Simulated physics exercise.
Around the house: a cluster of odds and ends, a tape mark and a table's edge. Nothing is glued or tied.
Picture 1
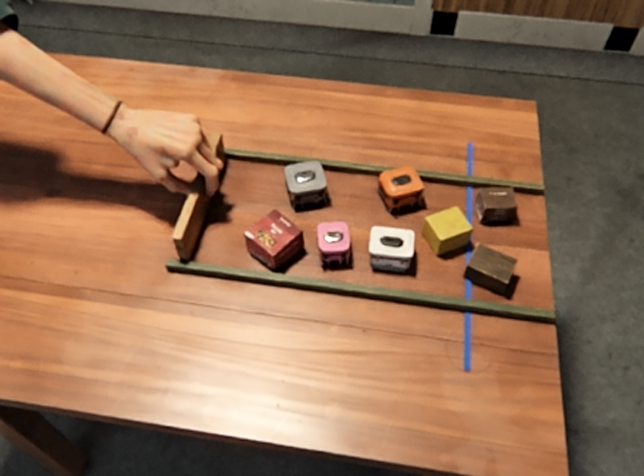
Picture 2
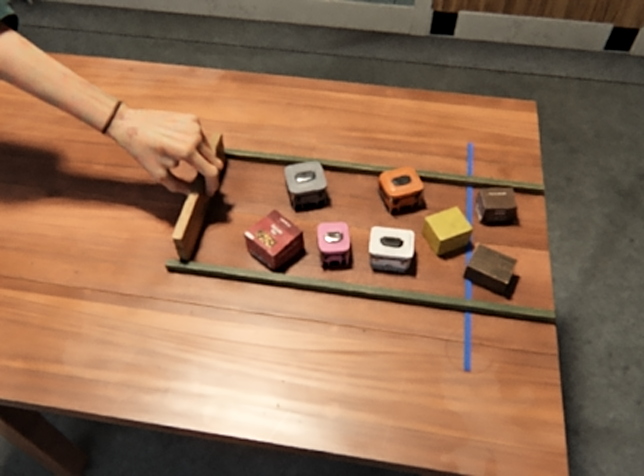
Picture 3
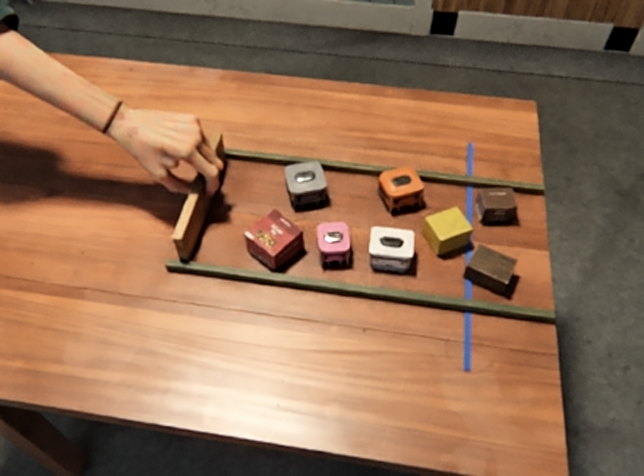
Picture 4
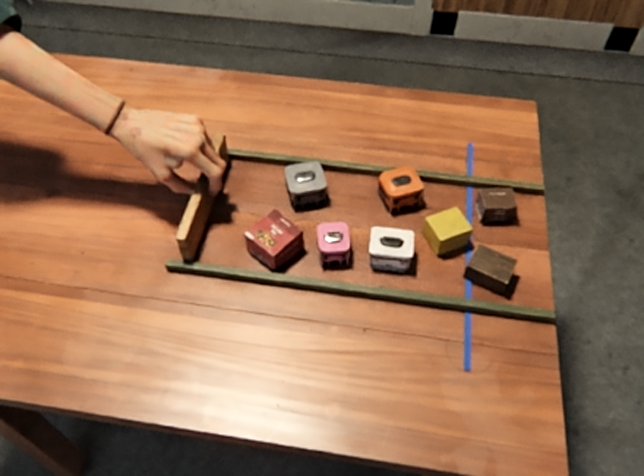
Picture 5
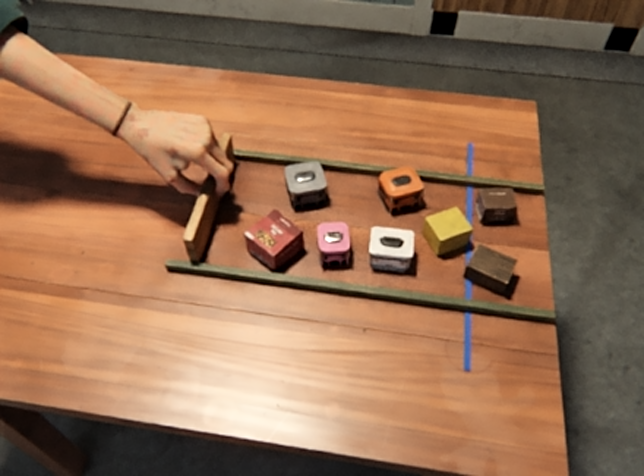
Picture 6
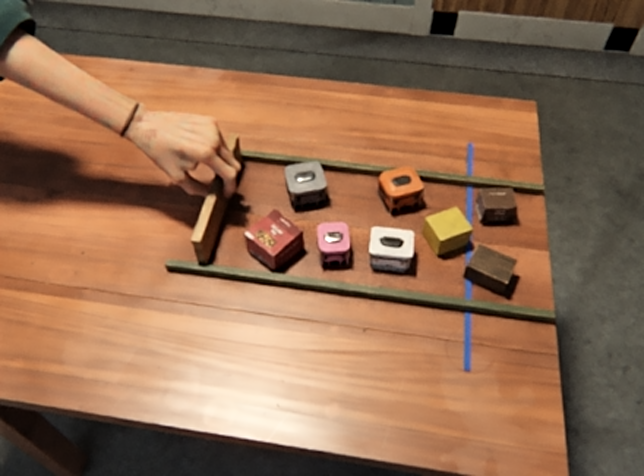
A hand reaches from the left over a wooden table, seen from above at an angle, gripping an upright wooden board between two dark green strips. Between the strips sit grey, red, pink, white, orange and yellow boxes, with a brown box and a black block at the right, by a blue tape line. The hand slides the board slightly rightward, while the boxes and camera stay still.
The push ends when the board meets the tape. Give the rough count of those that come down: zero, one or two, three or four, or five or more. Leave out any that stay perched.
Outcome: The number that fall off is three or four.
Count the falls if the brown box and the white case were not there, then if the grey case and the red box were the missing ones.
Fallen: 1, and 1 in the other try.
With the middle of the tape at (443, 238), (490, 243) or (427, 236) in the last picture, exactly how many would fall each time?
In that order 1, 3 and 1.
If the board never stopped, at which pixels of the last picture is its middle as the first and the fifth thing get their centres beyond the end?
Near (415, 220) and (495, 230).
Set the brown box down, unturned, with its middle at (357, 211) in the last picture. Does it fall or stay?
It is kept.
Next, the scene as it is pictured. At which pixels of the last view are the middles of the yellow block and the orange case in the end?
Near (526, 236) and (528, 200).
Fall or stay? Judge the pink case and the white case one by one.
The pink case remains up; the white case drops off.
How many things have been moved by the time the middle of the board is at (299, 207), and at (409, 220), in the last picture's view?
3 and 8.
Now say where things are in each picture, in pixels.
Brown box (496, 205); black block (490, 268); yellow block (447, 231); board (202, 195); tape (469, 241), in the first frame.
Black block (490, 269); orange case (400, 189), in the second frame.
Yellow block (447, 231); pink case (333, 244), in the third frame.
Brown box (496, 205); board (205, 195), in the fourth frame.
Black block (490, 269); grey case (306, 185), in the fifth frame.
Brown box (496, 205); black block (490, 269); yellow block (447, 231); board (219, 197); tape (469, 241), in the sixth frame.
Soon after, none off yet; brown box at rest near (496, 205); black block at rest near (490, 269); yellow block at rest near (447, 231).
In the end, the number that fall off is three or four; gone, white case, black block and brown box.
